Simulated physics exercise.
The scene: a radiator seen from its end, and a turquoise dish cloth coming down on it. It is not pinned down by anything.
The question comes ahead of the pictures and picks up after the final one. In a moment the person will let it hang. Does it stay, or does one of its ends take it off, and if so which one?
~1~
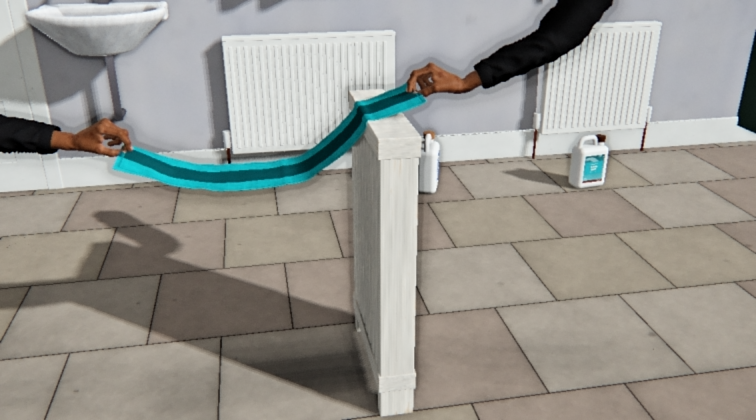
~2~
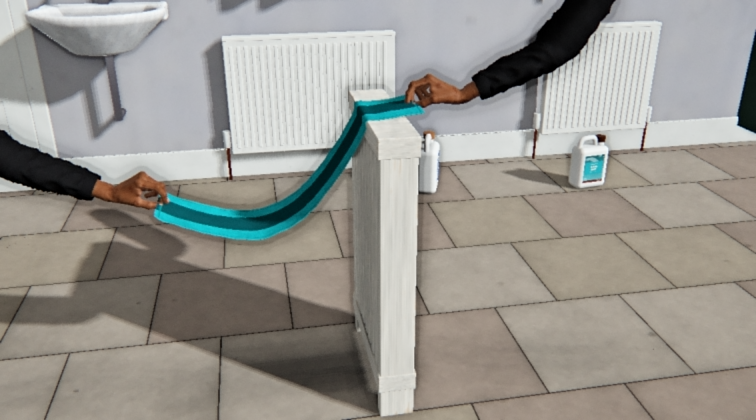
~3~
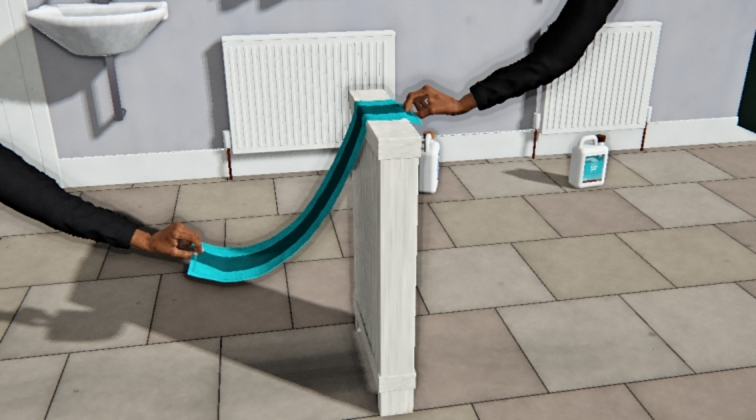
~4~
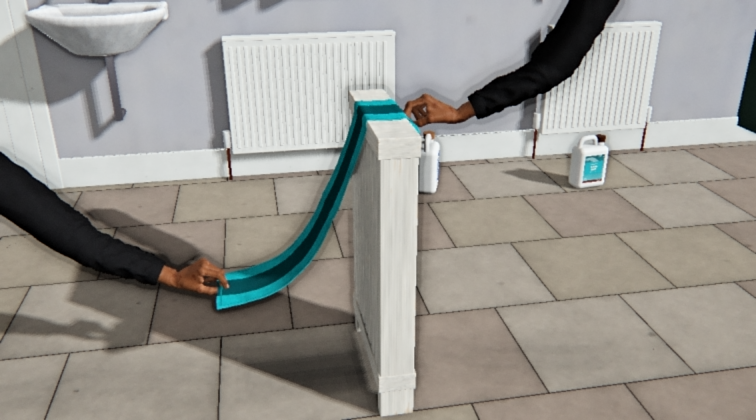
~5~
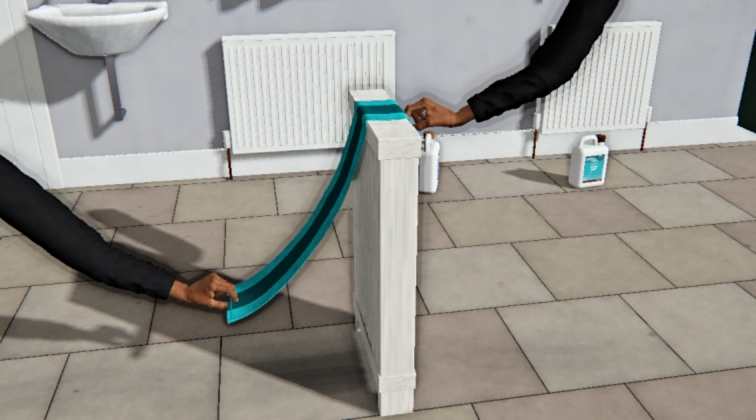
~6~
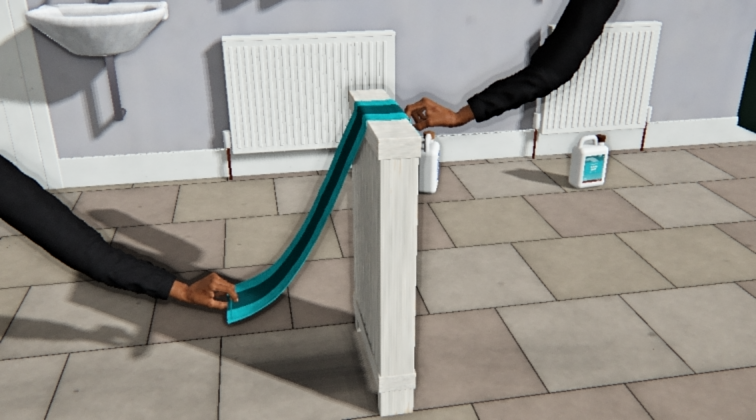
I'd bet it is going to slither off leftward.
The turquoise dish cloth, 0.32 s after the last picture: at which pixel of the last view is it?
Estimated position: About (324, 268).
Then, 0.32 s on from there, dish cloth clear of the top and falling near (324, 268).
Then, 0.56 s on from there, dish cloth in a heap on the floor near (326, 368).
In the end, dish cloth in a heap on the floor near (328, 371). The turquoise dish cloth drops leftwards.
